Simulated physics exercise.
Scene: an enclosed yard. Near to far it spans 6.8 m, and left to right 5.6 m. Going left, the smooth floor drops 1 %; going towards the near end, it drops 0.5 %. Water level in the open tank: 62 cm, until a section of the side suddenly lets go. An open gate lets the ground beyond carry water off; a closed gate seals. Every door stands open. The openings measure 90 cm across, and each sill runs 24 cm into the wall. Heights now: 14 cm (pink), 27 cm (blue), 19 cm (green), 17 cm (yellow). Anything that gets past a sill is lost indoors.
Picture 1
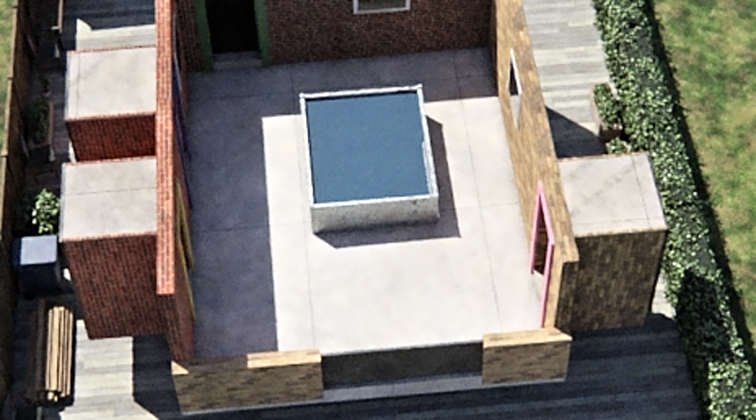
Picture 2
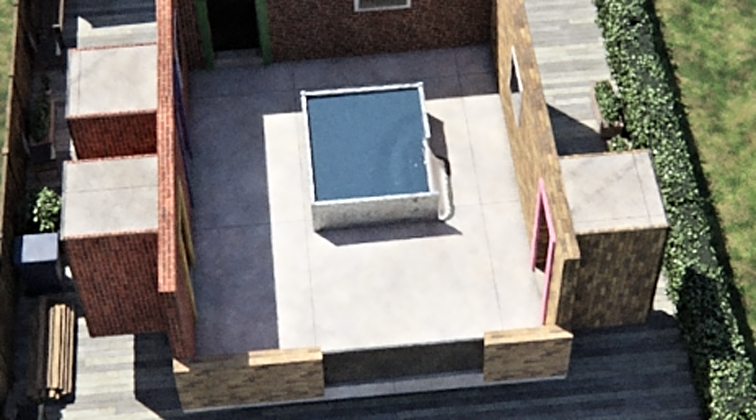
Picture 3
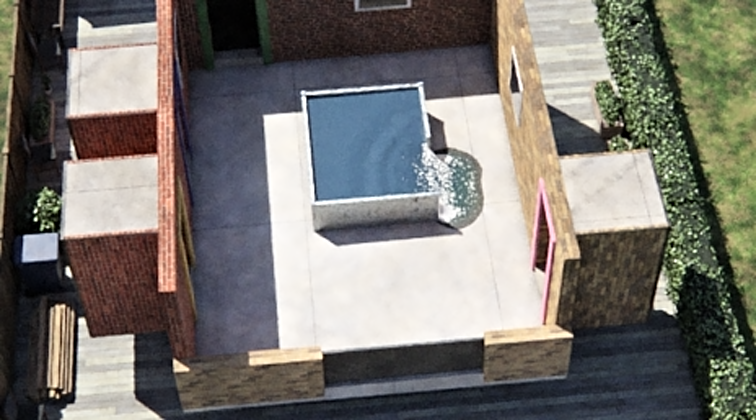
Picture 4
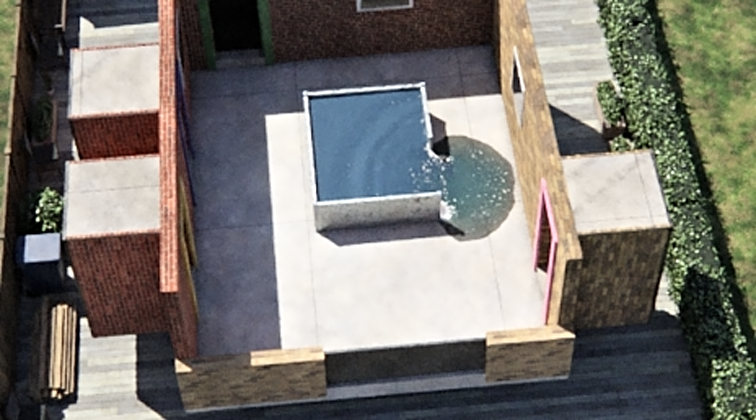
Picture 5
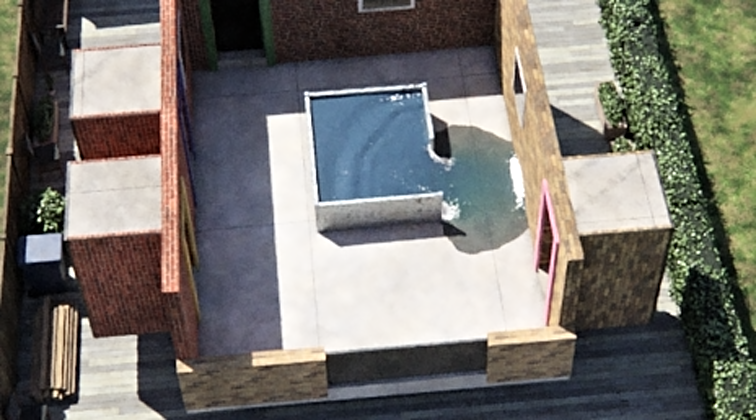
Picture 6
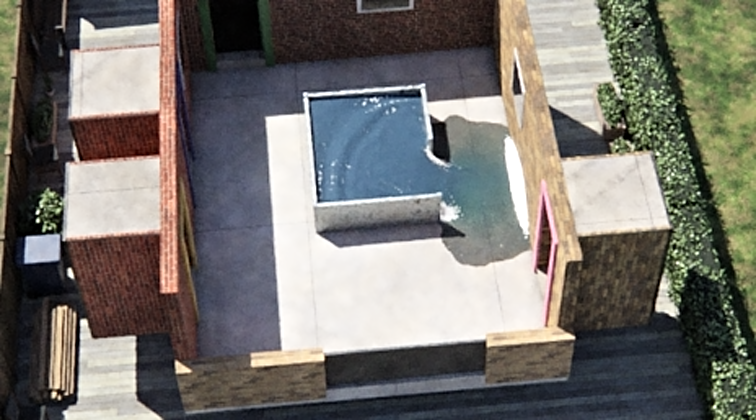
Water bursting through the right side of an open tank in a brick-walled yard, spreading across the pale floor toward the viewer.
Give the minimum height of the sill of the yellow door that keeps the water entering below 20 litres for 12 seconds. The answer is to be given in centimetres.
Minimum height: About 10.5 cm.
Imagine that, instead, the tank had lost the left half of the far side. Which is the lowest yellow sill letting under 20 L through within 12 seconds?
Some 9.0 centimetres.
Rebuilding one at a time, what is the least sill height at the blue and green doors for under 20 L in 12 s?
About 12.5 cm at blue and about 11.0 cm at green.
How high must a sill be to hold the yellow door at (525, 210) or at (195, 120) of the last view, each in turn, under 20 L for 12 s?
Roughly 35 cm, then roughly 11.5 cm.
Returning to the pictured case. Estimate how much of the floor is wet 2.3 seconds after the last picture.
I'd say near 40 percent.
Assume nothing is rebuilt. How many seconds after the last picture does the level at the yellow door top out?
Crest at t of about 5.5 s.
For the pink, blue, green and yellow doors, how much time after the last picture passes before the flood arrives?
Arrives: Pink 0.5 s / blue 4.5 s / green 3.0 s / yellow 3.6 s.
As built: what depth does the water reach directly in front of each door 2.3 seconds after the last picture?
At the pink door the depth is 11 cm, at blue 0 cm, at green 0 cm and at yellow 0 cm.
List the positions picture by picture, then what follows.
The first picture shows the open tank at (367, 148) is whole and still, 62 cm deep; the yellow door at (185, 258) is dry.
In the second picture, the front is at (451, 208), 0.3 m from the gap at (430, 182); 0.3 m2 of floor is wet, 62 cm left at the back.
In the third picture, the gap is at (431, 183), the front 0.8 m out at (477, 175); the back of the open tank holds 62 cm.
In the fourth picture, water pours out at (433, 184) and has run 1.3 m, to (510, 189); about 8 cm deep outside, 62 cm at the back.
In the fifth picture, the front is at (527, 219), 1.5 m from the gap at (434, 185); 3.0 m2 of floor is wet, 62 cm left at the back.
In the sixth picture, water pours out at (433, 186) and has run 1.6 m, to (531, 243); about 7 cm deep outside, 59 cm at the back; 4.3 m in a straight line remain to the yellow door at (189, 257).
Then, 0.7 s after the last picture water covers 15 % of the floor, deepest (43 cm) near (511, 196); it has not reached the yellow door.
Then, 2.3 s after the last picture water covers 40 % of the floor, deepest (32 cm) near (541, 357); it has not reached the yellow door.
Then, 11.3 s after the last picture water covers 95 % of the floor, deepest (16 cm) near (195, 241); 12 cm at the yellow door, 0 litres in over its 17 cm sill.
At the yellow door as built, the water peaked near 14 cm, 5.3 s after the last picture.
With a sill of 9.5 cm, 34 litres would have come in within the 12 s; with 13 cm, 2 litres. So under 20 litres takes about 10.5 cm.
